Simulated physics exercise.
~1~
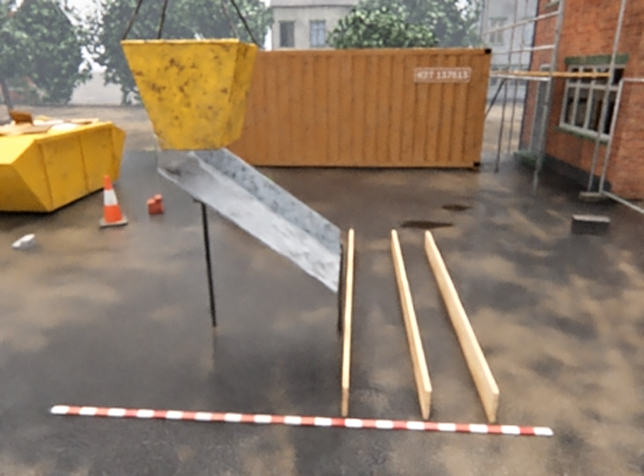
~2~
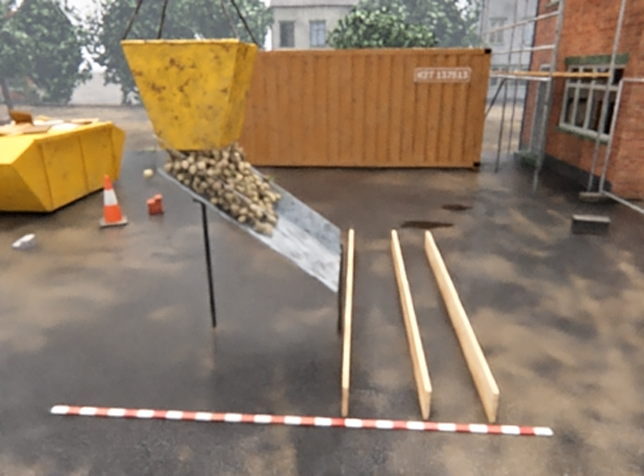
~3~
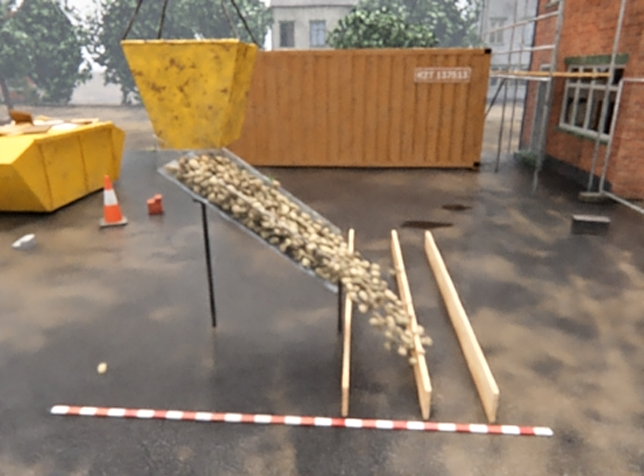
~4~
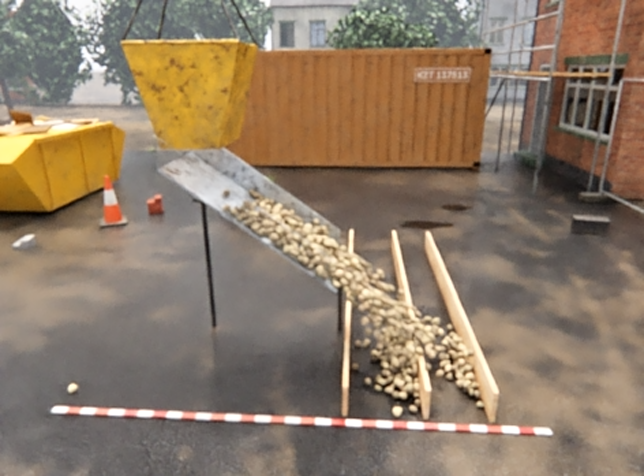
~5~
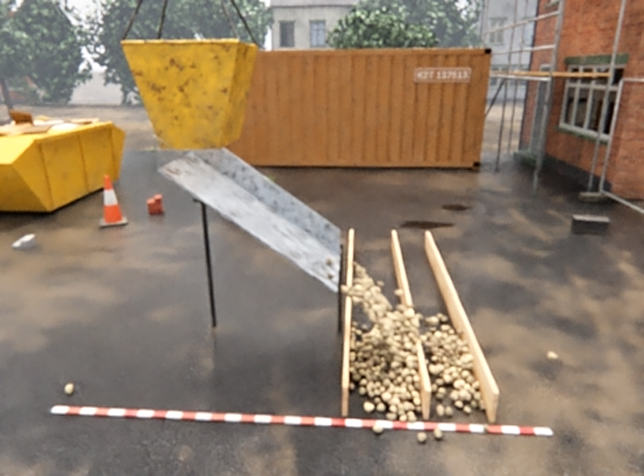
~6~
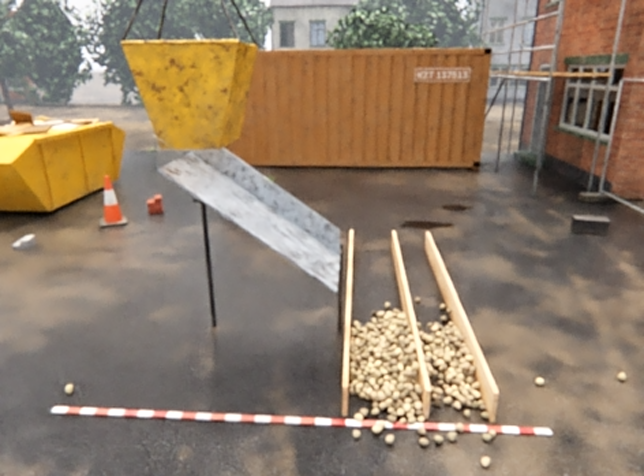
Smooth stones dropped from a hanging yellow hopper onto a sloping metal slide, poured down to the right and spilled between wooden planks, ending mostly in the left bay, with fewer in the right and some scattered around the striped pole.
